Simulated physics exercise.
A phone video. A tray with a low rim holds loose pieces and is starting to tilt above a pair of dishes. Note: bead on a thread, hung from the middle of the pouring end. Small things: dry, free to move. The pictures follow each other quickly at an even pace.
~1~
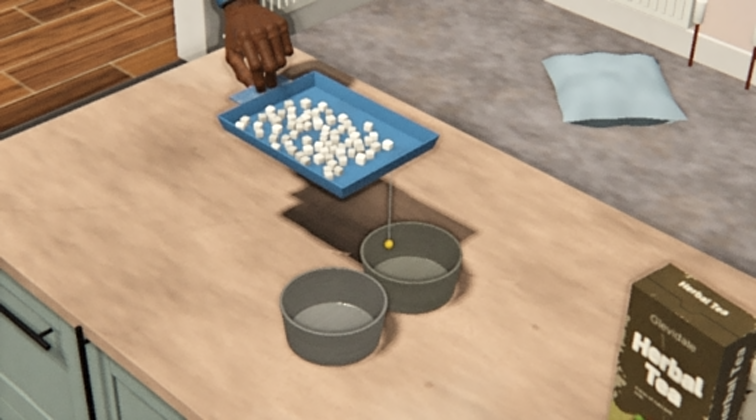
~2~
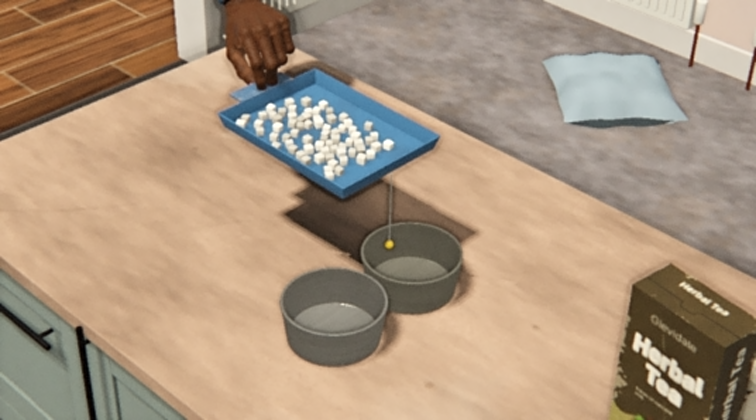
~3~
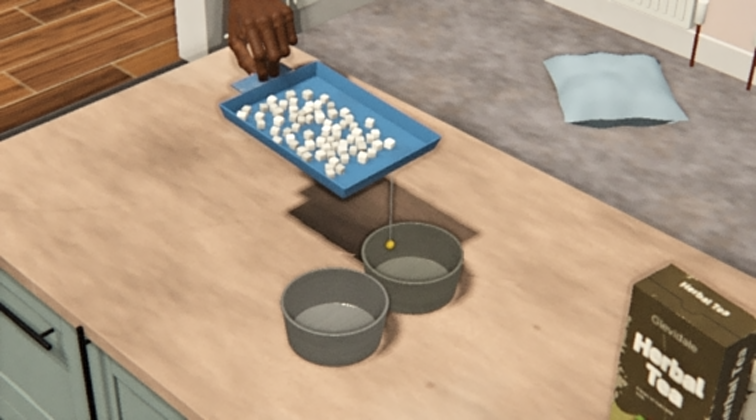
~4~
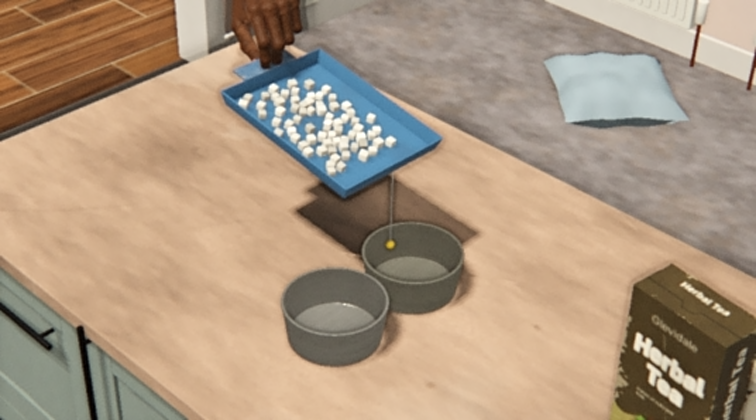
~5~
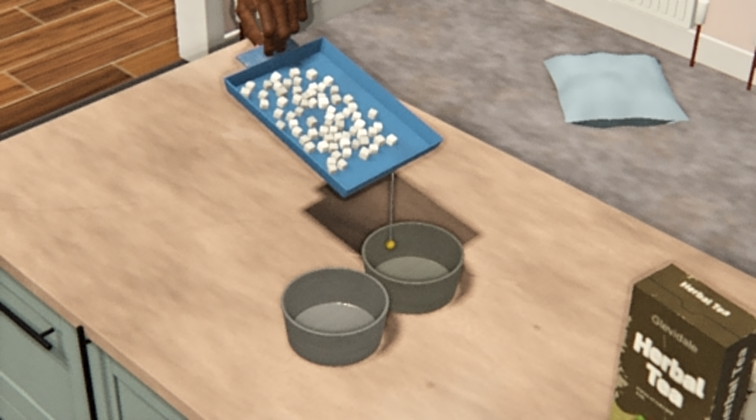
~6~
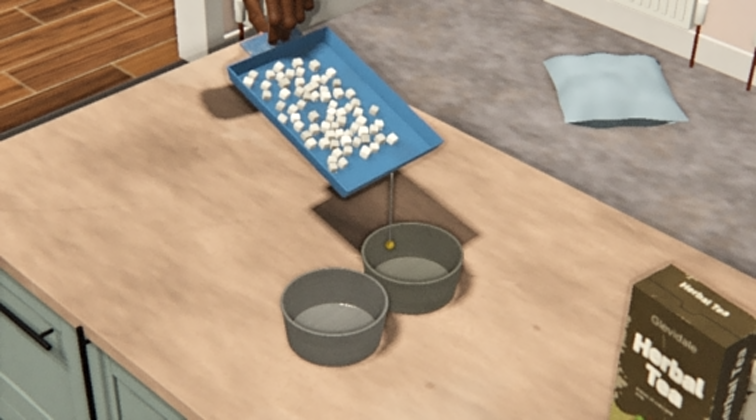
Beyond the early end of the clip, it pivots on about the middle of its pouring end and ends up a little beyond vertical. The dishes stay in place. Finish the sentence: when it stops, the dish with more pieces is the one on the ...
Right.
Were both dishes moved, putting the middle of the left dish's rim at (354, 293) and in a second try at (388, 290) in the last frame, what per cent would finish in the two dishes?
Try 1: Some 70 %; try 2: Some 80 %.
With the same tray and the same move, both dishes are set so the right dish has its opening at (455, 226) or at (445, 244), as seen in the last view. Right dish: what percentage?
Trial 1: 20 percent; trial 2: 40 percent.
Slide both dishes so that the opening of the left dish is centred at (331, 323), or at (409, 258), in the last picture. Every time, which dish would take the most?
With the dishes at the first place it's the right-side dish, and at the second it's the left-side dish.
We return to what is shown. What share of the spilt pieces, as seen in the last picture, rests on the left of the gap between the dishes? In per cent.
Close to 0 in a hundred.
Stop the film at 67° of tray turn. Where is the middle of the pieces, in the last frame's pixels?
Its middle sits at about pixel (395, 159).
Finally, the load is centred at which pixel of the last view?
Somewhere around (415, 295) in the final view.
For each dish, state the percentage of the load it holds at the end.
Final share: Left dish at 10 per cent, right dish at 50 per cent.
Shortly afterwards, tray tipped steeply; all but a few on the tray; a little in the air.
Next, tray tipped past a quarter turn; near two thirds on the tray; a little in the left dish; a little in the right dish; a little outside both; a little in the air.
Some moments later, tray tipped past a quarter turn; a little in the left dish; near half in the right dish; near a third outside both.
In the end, tray tipped past a quarter turn; a little in the left dish; near half in the right dish; near a third outside both.
